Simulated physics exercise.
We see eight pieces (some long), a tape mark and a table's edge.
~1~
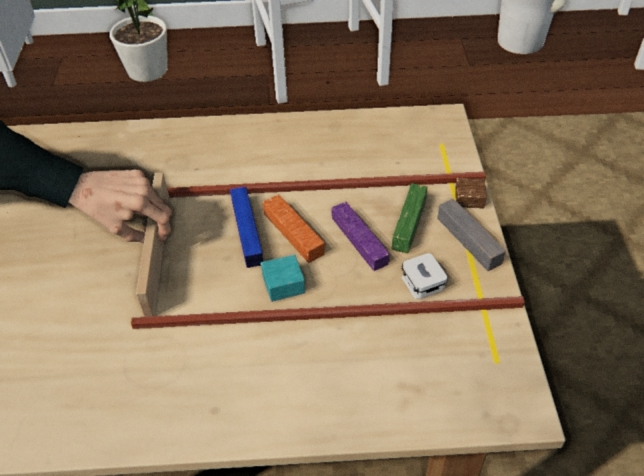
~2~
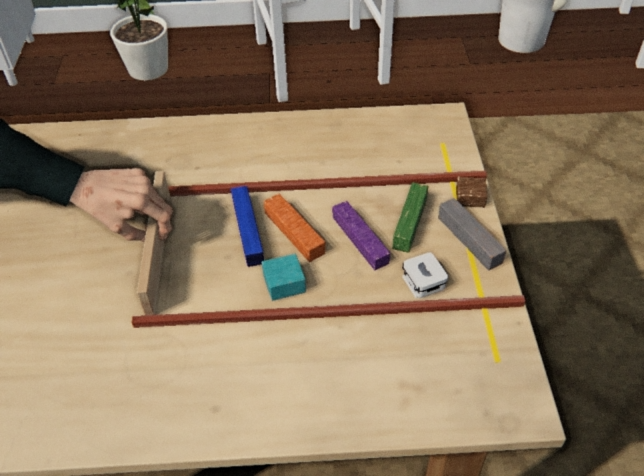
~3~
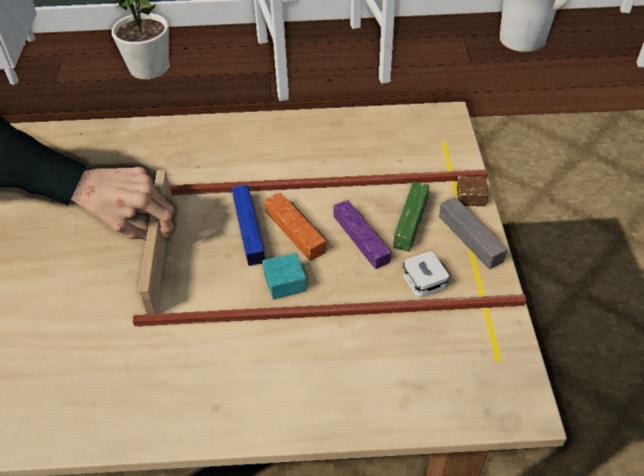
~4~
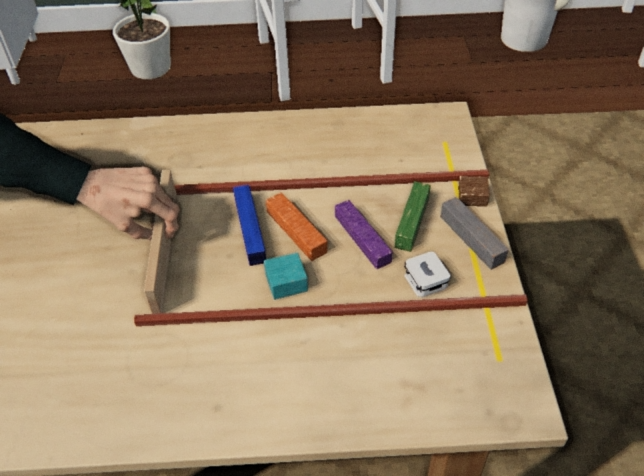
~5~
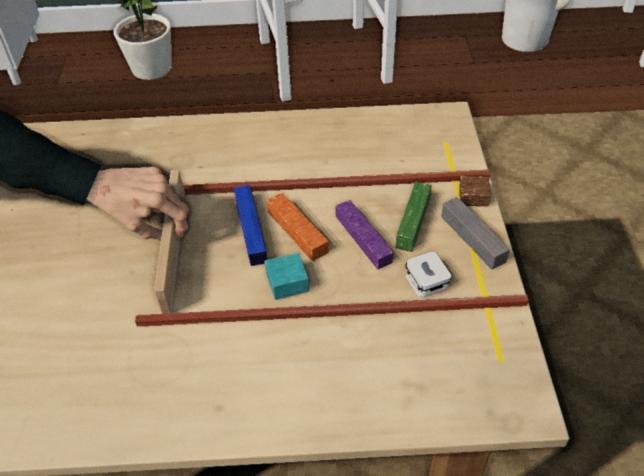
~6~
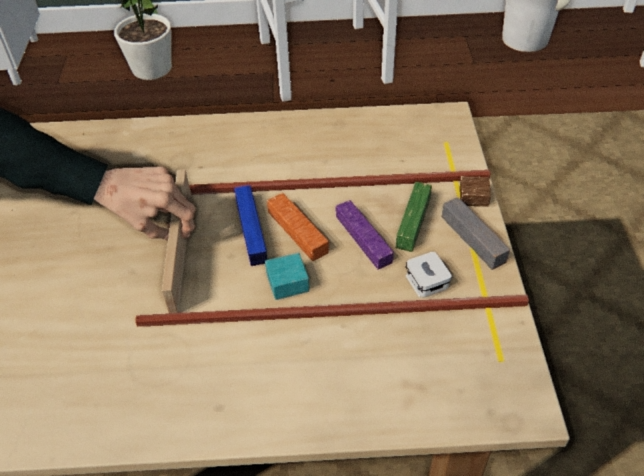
A hand in a dark sleeve grips an upright wooden board at the left of a pale tabletop, seen from above at an angle in a room with a potted plant and white furniture legs behind. Between two red rails lie blue, orange, turquoise, purple, green and grey pieces, a white case and a brown block, near a yellow tape line. The hand slides the board slightly rightward, while the pieces stay put.
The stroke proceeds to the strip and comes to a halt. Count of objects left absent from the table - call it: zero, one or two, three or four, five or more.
My call is five or more.
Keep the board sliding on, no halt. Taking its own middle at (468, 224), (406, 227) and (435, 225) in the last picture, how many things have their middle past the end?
5; 0; 2.
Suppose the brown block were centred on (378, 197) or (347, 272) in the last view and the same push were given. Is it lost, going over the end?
Trial 1: Off; trial 2: Off.
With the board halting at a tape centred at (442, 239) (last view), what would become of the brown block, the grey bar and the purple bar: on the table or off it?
In this case the brown block drops; next, the grey bar drops; last, the purple bar does not drop.
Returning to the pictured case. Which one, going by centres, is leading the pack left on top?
Going by centres, it is the orange bar.
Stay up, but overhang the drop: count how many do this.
That comes to 0 of them.
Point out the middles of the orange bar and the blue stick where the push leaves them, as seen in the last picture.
Final spots - orange bar (494, 216), blue stick (474, 213).
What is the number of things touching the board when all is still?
2.
Soon after, none off yet; brown block at rest near (475, 192); grey bar at rest near (474, 233); white case at rest near (428, 276).
After that, none off yet; brown block displaced about its own width near (493, 190); grey bar displaced a little near (501, 231); white case displaced about its own width near (479, 277).
In the end, the number that fall off is five or more; gone, purple bar, green bar, white case, grey bar and brown block.
